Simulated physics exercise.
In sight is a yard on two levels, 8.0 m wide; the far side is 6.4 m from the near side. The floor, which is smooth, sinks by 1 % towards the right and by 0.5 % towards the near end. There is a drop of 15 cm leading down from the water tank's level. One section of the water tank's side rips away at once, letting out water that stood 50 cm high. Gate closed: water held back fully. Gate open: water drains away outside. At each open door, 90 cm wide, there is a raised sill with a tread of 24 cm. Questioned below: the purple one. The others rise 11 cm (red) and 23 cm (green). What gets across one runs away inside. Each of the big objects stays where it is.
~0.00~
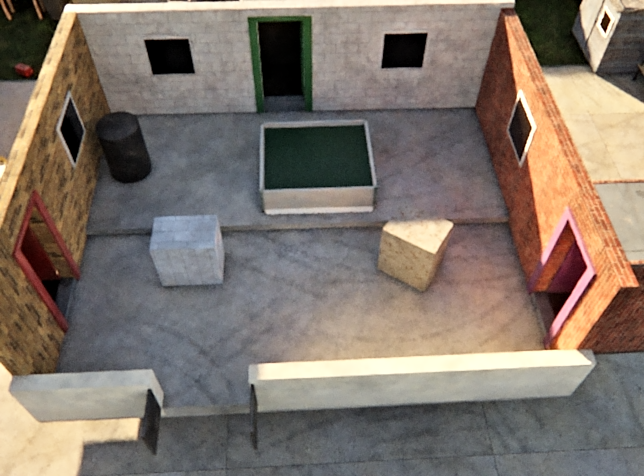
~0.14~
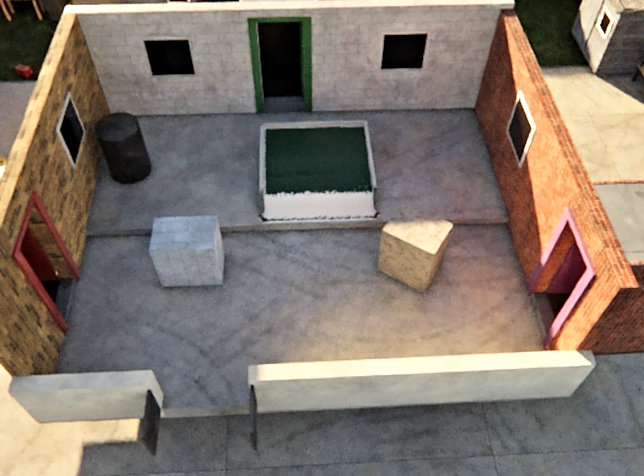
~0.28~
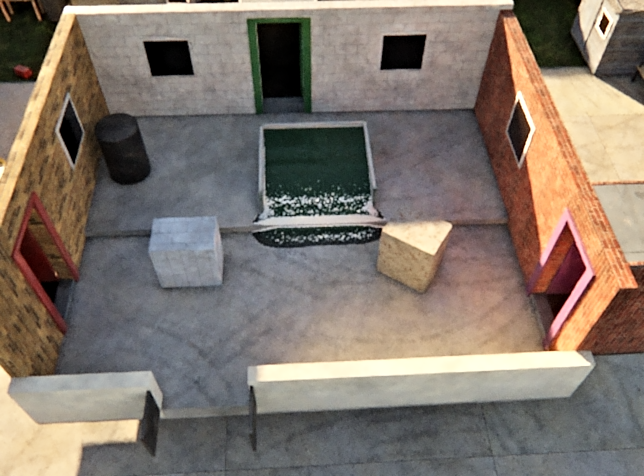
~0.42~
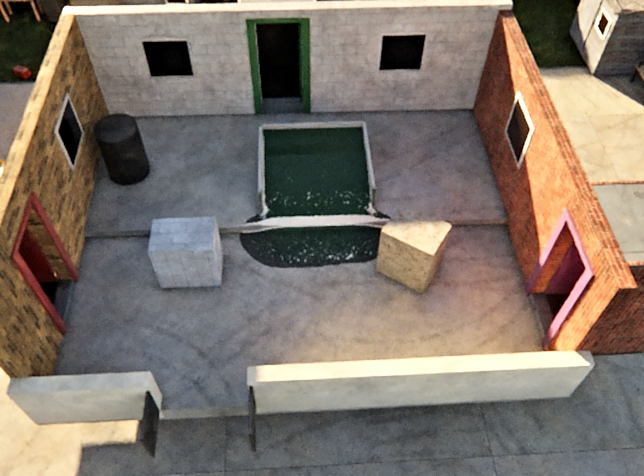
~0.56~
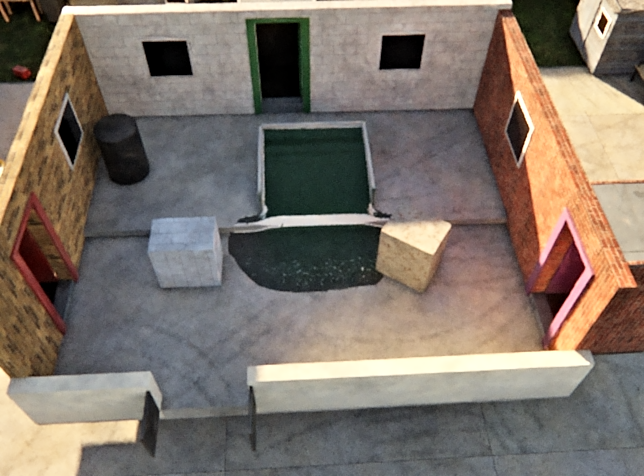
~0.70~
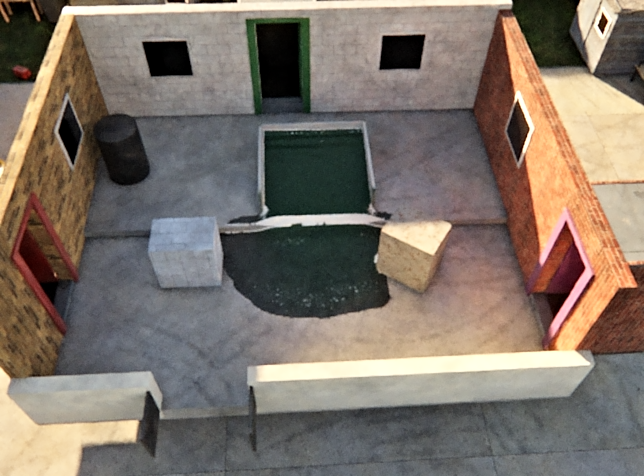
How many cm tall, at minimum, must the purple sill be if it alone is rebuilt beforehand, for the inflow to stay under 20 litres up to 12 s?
Around 12 cm at the least.
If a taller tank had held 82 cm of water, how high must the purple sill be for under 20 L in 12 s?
I'd say close to 20 cm.
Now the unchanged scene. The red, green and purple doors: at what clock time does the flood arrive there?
Red 4.5 s, green not in the 12 s, purple 3.0 s.
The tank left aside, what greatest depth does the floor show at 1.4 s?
Roughly 29 cm.
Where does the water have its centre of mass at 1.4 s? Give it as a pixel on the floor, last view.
Centre of the water: Approx. (319, 230) px.
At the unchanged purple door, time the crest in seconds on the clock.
Peak: Close to 4.0 s.
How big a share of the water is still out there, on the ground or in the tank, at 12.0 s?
I'd estimate some 80 in a hundred.
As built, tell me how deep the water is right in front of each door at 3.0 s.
Door by door in cm - red 0, green 0, purple 3.
After 1.4 s water covers 25 % of the floor, deepest (29 cm) near (339, 386); it has not reached the purple door.
After 3.0 s water covers 35 % of the floor, deepest (26 cm) near (317, 387); it has not reached the purple door.
After 12.0 s water covers 55 % of the floor, deepest (12 cm) near (293, 378); 9 cm at the purple door, 18 litres in over its 12 cm sill.
At the purple door as built, the water arrived by 3.1 s and peaked near 16 cm at 4.0 s.
With a sill of 11 cm, 27 litres would have come in within the 12 s; with 14.5 cm, 6 litres. So under 20 litres takes about 12 cm.
